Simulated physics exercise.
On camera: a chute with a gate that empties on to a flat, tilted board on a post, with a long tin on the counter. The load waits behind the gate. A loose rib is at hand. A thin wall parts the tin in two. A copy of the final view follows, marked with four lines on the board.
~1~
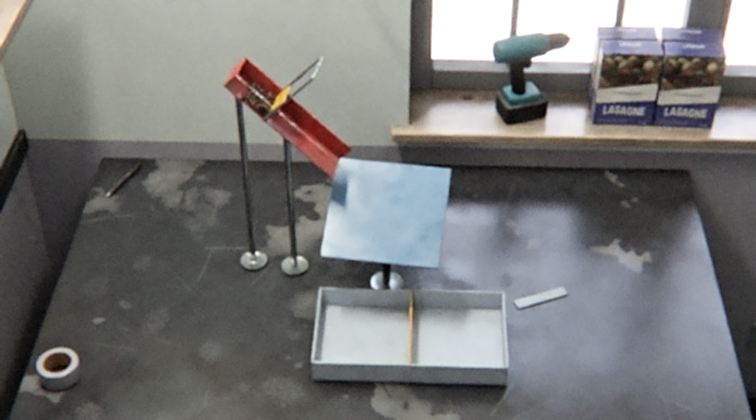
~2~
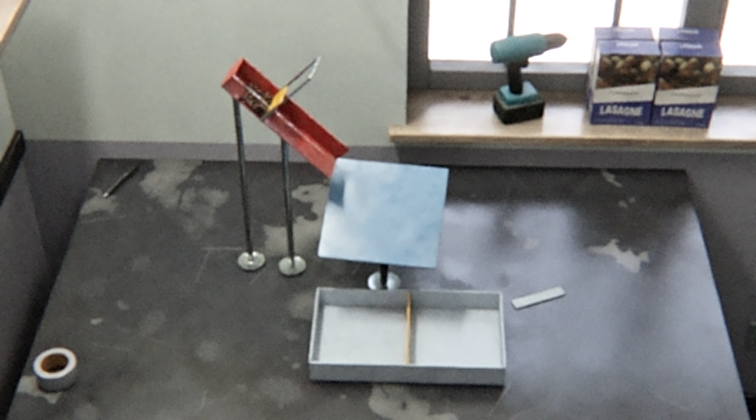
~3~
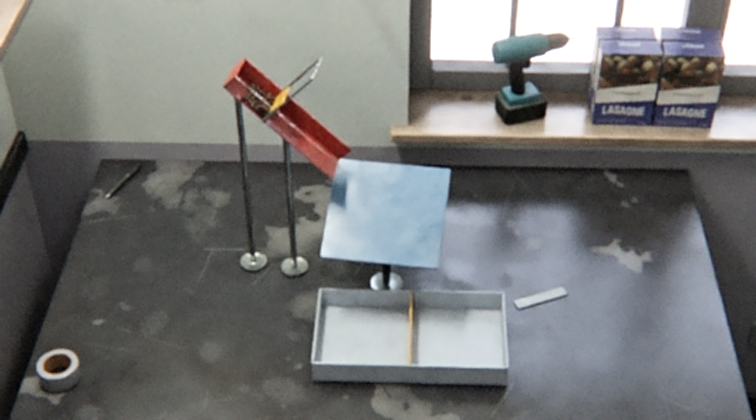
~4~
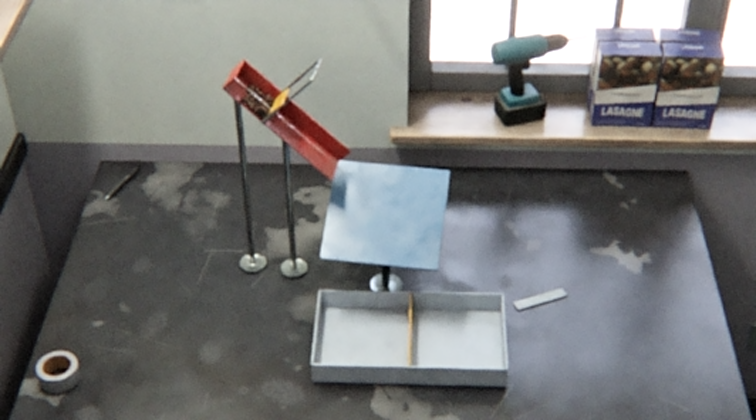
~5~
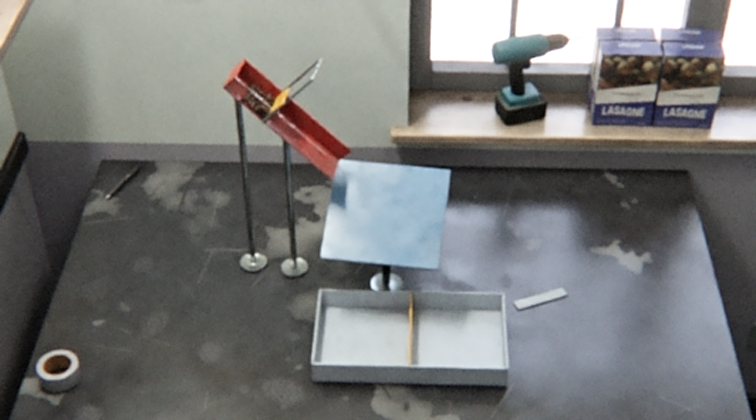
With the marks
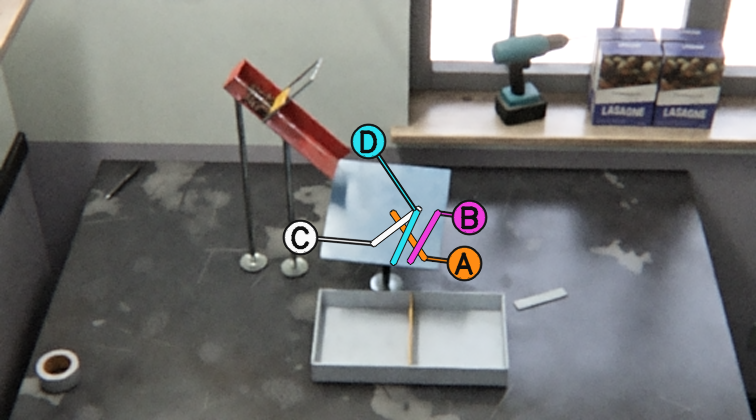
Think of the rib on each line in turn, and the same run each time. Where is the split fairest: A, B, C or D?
A is best.
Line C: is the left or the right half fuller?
Left.
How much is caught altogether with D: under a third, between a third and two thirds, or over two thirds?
It is over two thirds.
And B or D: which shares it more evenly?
That is line B.
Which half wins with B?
Left.
On the marked copy, line A from (393, 213) to (424, 258); line B from (437, 212) to (410, 261); line C from (418, 209) to (373, 243); line D from (416, 212) to (393, 262).
With A, of what is caught, about a third in the left half, about two thirds in the right.
With B, of what is caught, most in the left half, a small part in the right.
With C, of what is caught, nearly all in the left half, a stray few in the right.
With D, of what is caught, nearly all in the left half, a stray few in the right.
